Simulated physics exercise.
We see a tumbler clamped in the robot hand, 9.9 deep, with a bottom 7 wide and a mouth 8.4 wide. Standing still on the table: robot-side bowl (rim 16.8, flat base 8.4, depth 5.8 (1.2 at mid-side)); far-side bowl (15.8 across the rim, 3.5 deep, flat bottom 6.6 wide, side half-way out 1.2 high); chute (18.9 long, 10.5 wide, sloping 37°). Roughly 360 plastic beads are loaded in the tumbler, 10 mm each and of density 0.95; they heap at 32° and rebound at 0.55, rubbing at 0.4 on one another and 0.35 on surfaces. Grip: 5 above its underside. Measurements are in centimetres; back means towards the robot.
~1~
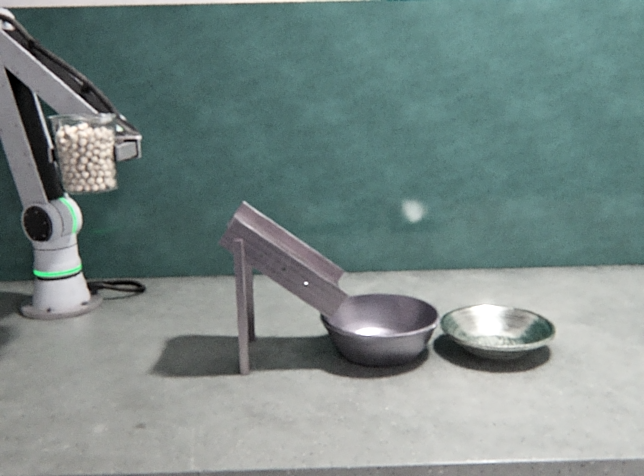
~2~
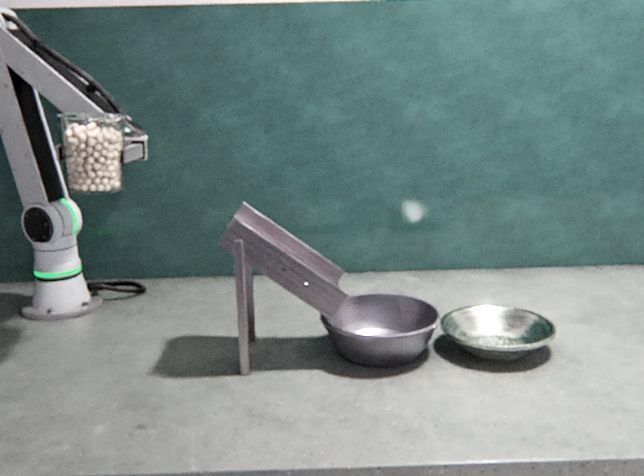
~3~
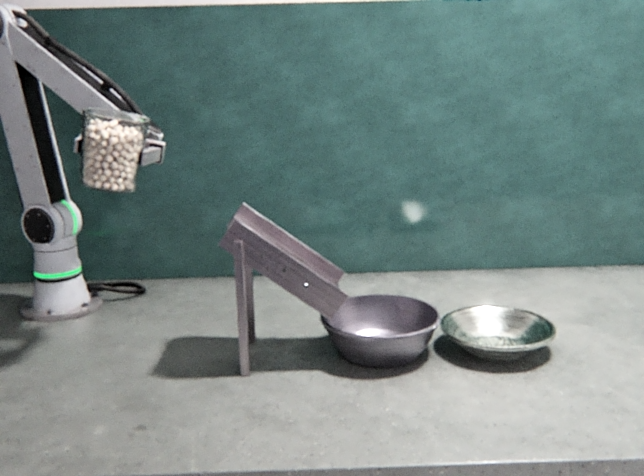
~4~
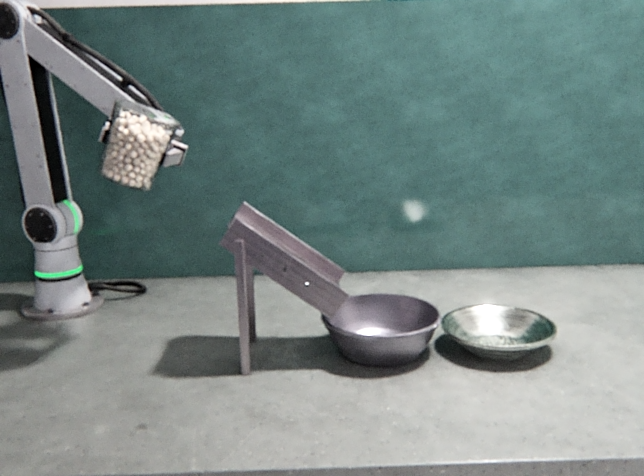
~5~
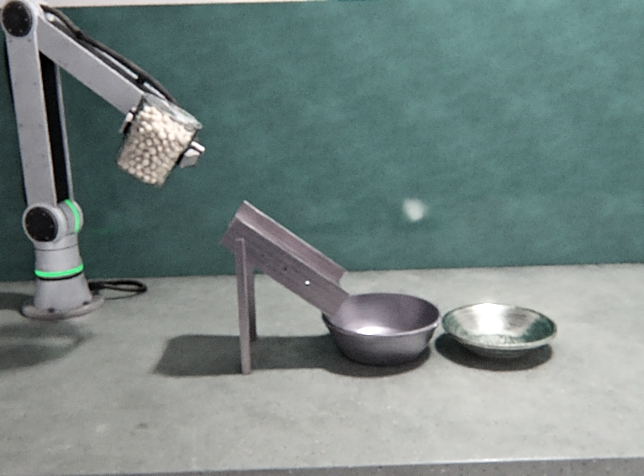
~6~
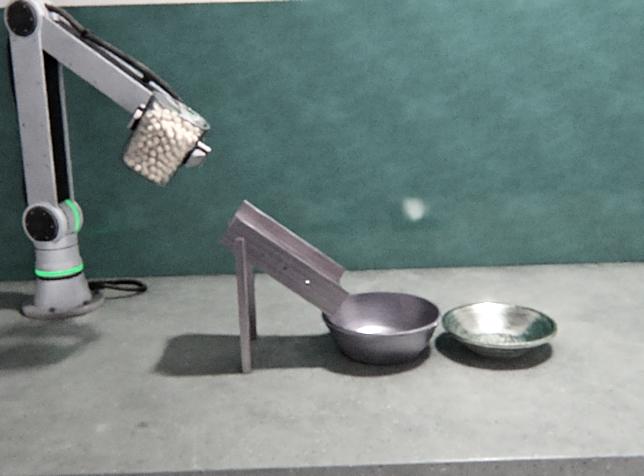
In the video, a robot arm holding a clear tumbler filled with pale beads moves it to the right while gradually tilting it forward, as a sloped chute and two bowls stay still on the gray table.
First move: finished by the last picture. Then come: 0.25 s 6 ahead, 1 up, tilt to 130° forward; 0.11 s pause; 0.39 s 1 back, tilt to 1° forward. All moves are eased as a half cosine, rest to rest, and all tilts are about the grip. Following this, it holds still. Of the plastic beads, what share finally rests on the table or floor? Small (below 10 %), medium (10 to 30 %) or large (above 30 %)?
Small.
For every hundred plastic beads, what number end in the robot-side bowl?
About 100 %.
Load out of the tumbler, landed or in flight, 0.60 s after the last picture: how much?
I'd put it at some 100 percent up to then.
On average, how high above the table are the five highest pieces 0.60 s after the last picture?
14 cm or thereabouts.
Then, 0.30 s after the last picture, tilted 130° forward, highest piece 33 above the table; 224 in the tumbler, 140 on the chute or in flight.
Then, 0.60 s after the last picture, tilted 43° forward, highest piece 15 above the table; 344 in the robot-side bowl, 1 in the far-side bowl, 1 on the table or floor, 18 on the chute or in flight.
Then, 0.95 s after the last picture, level, highest piece 5 above the table; 360 in the robot-side bowl, 3 on the table or floor, 1 in the far-side bowl.
Then, 2.00 s after the last picture, level, highest piece 5 above the table; 360 in the robot-side bowl, 3 on the table or floor, 1 in the far-side bowl.
Final count, 360 in the robot-side bowl, 3 on the table or floor, 1 in the far-side bowl. That is 1 % on the table or floor.
